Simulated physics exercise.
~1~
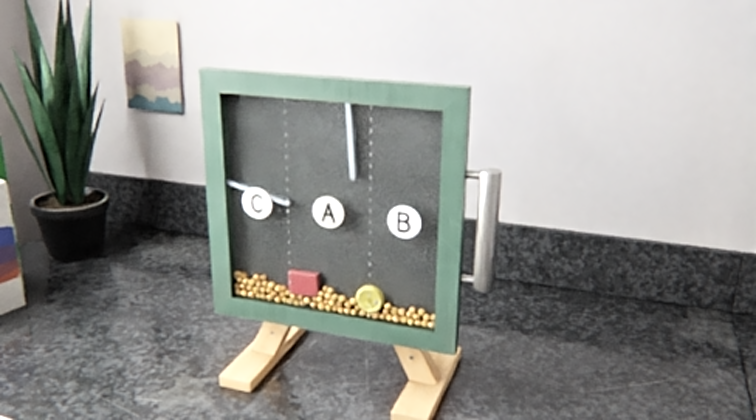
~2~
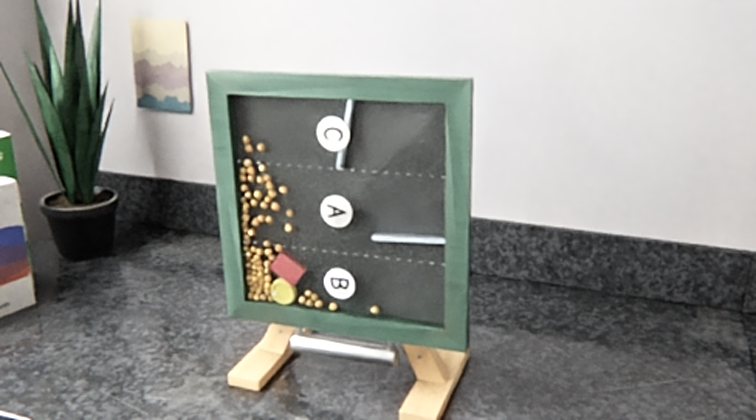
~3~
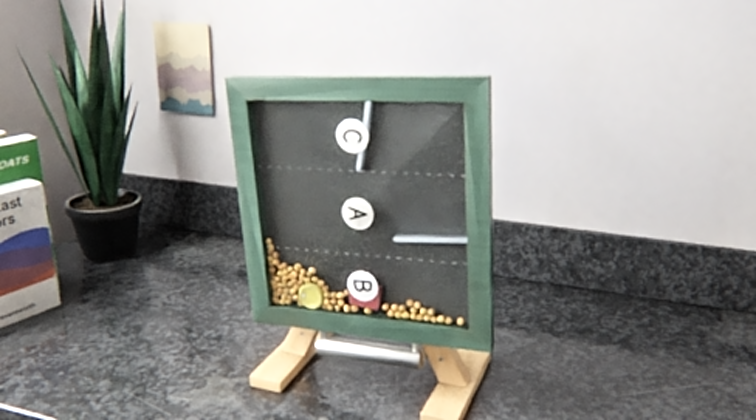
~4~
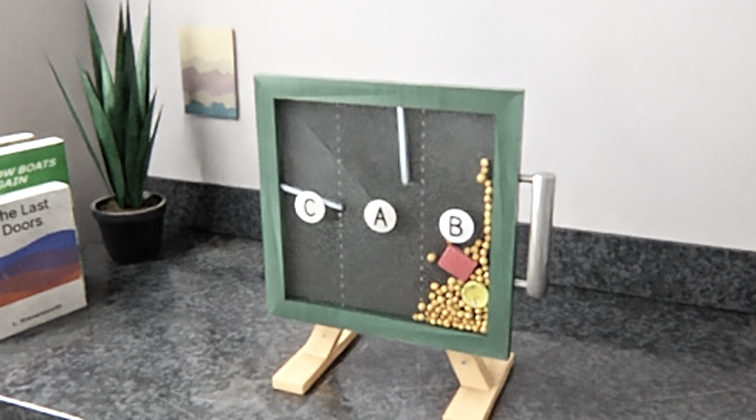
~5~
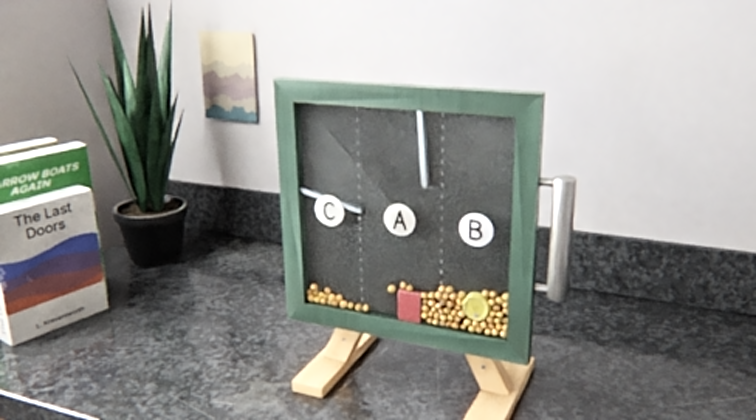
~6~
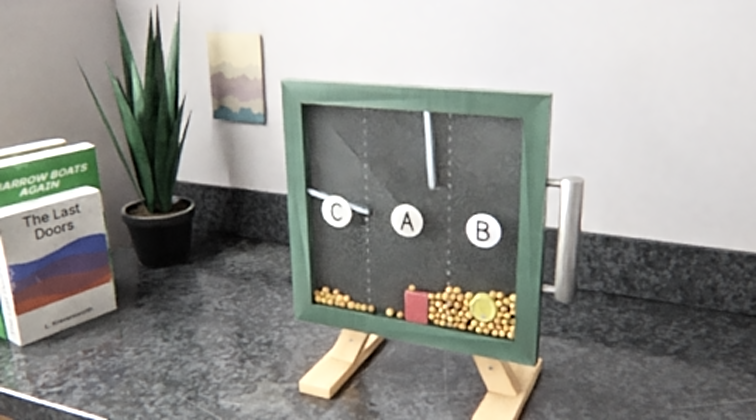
A green-framed case turns clockwise, then back level, leaving its beads spread along the bottom.
